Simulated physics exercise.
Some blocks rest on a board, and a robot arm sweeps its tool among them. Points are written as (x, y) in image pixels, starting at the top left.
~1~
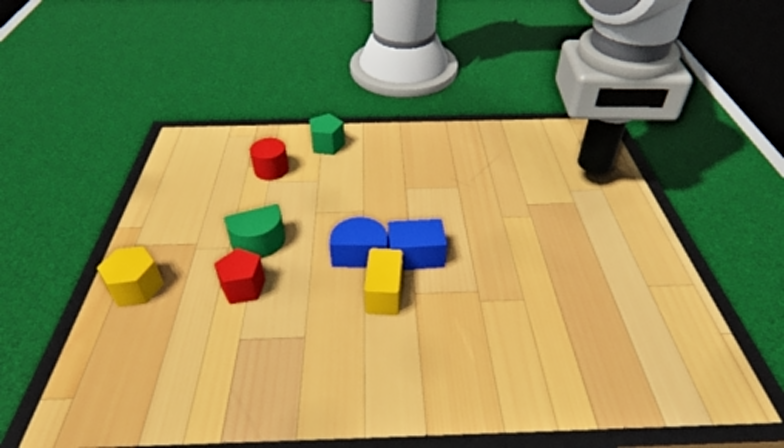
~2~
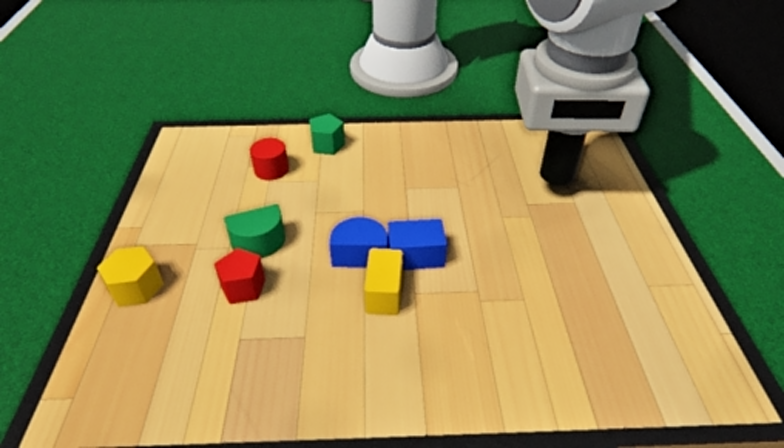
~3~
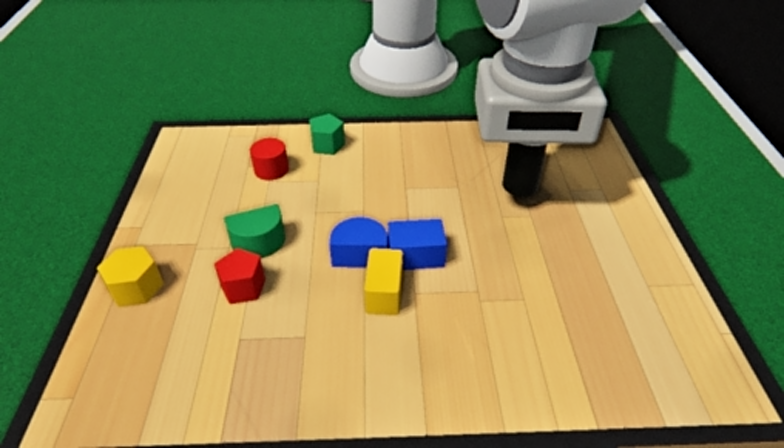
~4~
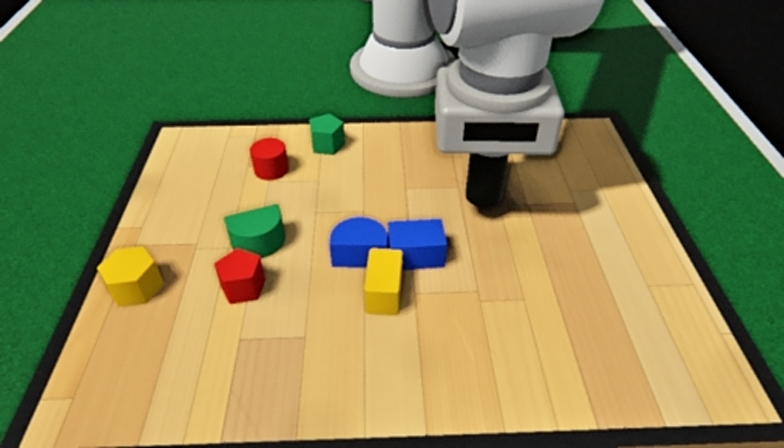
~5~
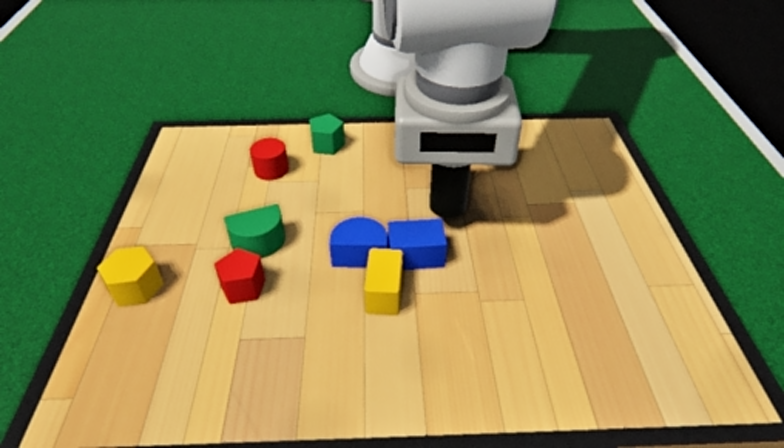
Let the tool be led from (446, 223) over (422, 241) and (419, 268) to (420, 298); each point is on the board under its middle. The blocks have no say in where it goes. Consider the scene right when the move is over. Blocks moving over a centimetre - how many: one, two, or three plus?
Two blocks move.
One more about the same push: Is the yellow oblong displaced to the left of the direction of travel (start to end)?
No, that is not what happens.
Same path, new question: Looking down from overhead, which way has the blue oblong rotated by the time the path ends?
Seen from above, its turn is clockwise.
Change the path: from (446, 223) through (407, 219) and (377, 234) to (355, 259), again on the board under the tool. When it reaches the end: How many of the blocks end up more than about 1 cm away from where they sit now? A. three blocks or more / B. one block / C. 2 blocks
I'll go with C - 2 blocks.
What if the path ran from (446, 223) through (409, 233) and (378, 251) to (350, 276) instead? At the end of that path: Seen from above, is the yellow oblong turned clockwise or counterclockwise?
My prediction: CW.
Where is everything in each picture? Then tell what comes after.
In the first picture, tool's lower end at (594, 164); blue half-round block at (359, 231); yellow oblong at (384, 269); blue oblong at (417, 232).
In the second picture, tool at (557, 175); blocks still.
In the third picture, tool at (520, 186); blocks still.
In the fourth picture, tool at (483, 197); blocks still.
In the fifth picture, tool at (447, 207); blue half-round block at (359, 231); yellow oblong at (384, 269); blue oblong at (417, 232).
On the path given first. One third of the way, tool at (423, 225); blue half-round block at (356, 233), turned 10° clockwise; yellow oblong at (380, 277); blue oblong at (411, 244), turned 15° clockwise.
Two thirds of the way, tool at (420, 251); blue half-round block at (354, 233), turned 15° clockwise; yellow oblong at (363, 300), turned 25° clockwise; blue oblong at (401, 271), turned 30° clockwise.
At the end, tool at (420, 281); blue half-round block at (354, 233), turned 15° clockwise; yellow oblong at (343, 321), turned 45° clockwise; blue oblong at (394, 301), turned 50° clockwise.
